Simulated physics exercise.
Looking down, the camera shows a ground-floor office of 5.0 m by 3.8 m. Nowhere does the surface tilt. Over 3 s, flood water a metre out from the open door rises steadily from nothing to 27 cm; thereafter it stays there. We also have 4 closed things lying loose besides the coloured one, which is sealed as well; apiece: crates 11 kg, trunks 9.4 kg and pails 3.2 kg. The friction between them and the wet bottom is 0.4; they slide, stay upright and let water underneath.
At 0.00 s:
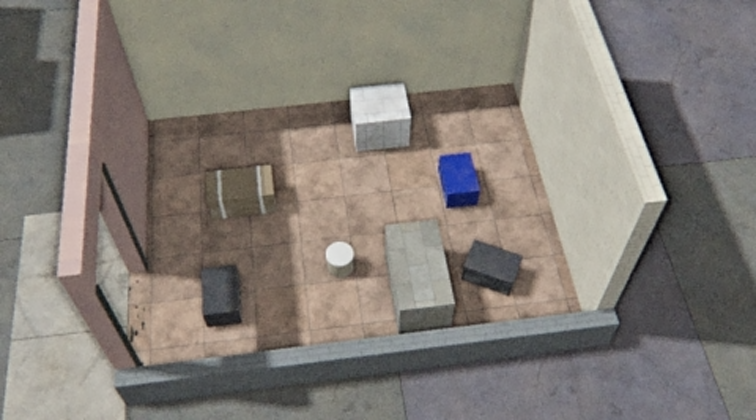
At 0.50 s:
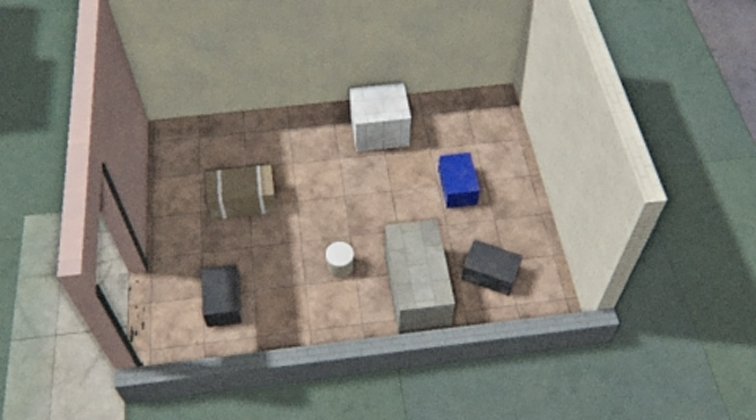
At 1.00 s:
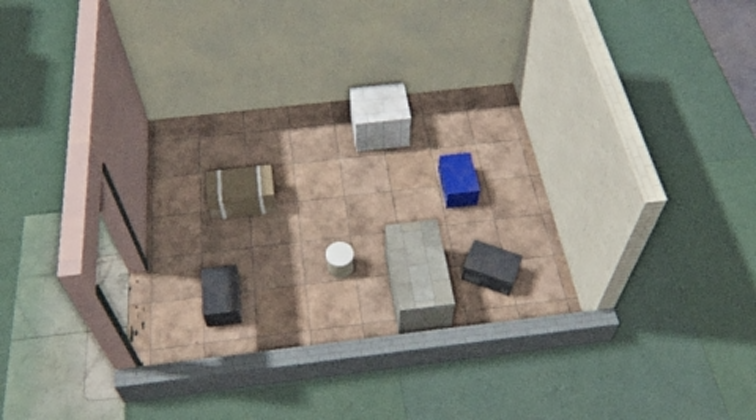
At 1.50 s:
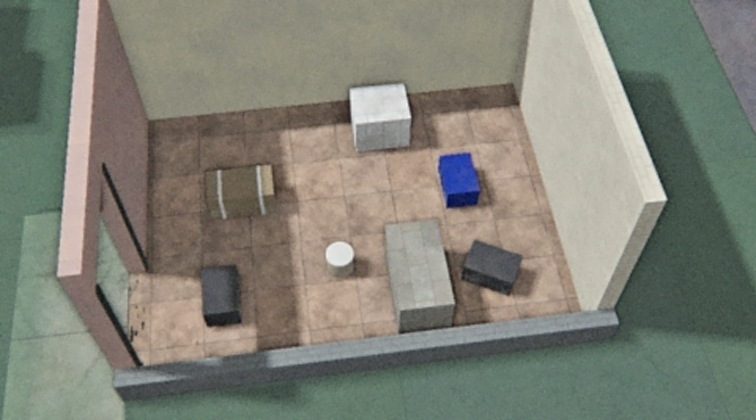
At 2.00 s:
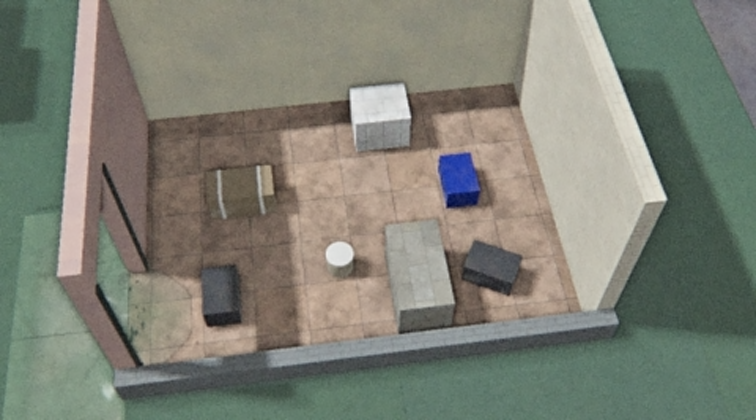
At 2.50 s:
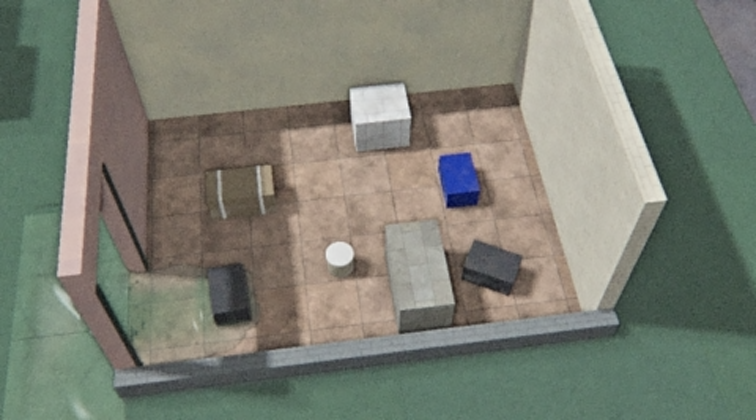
To begin with, a blue crate, a white box and several other objects sit still on a tiled floor while the ground outside turns from grey to green. Greenish water then creeps in through the opening on the left, and the dark box nearest it shifts slightly to the right.
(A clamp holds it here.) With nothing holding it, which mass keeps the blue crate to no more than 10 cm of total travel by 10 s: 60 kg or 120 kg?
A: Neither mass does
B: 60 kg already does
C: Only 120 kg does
60 kg already does.
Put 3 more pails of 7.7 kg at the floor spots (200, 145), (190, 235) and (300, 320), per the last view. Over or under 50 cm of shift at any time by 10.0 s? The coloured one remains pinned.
In that order: Less, less, past it.
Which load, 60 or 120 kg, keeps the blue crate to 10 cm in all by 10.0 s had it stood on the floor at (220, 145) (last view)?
So both weights work.
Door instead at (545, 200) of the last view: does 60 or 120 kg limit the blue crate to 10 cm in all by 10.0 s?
Then only the heavier mass works.
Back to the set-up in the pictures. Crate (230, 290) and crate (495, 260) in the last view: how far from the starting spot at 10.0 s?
150 cm and 30 cm respectively.
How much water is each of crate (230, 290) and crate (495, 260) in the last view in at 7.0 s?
Depths: Near 7 cm, then near 3 cm.
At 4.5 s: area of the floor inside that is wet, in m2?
Near 9.0 m2 in all.
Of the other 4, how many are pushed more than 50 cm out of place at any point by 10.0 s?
Total: 2.
After 3.5 s the blue crate would be 0 cm from its start with 60 kg and 0 cm from its start with 120 kg; 0 cm of water round it then.
After 4.5 s the blue crate would be 0 cm from its start with 60 kg and 0 cm from its start with 120 kg; 0 cm of water round it then.
After 7.0 s the blue crate would be 0 cm from its start with 60 kg and 0 cm from its start with 120 kg; 5 cm of water round it then.
After 10.0 s the blue crate would be 0 cm from its start with 60 kg and 0 cm from its start with 120 kg; 9 cm of water round it then.
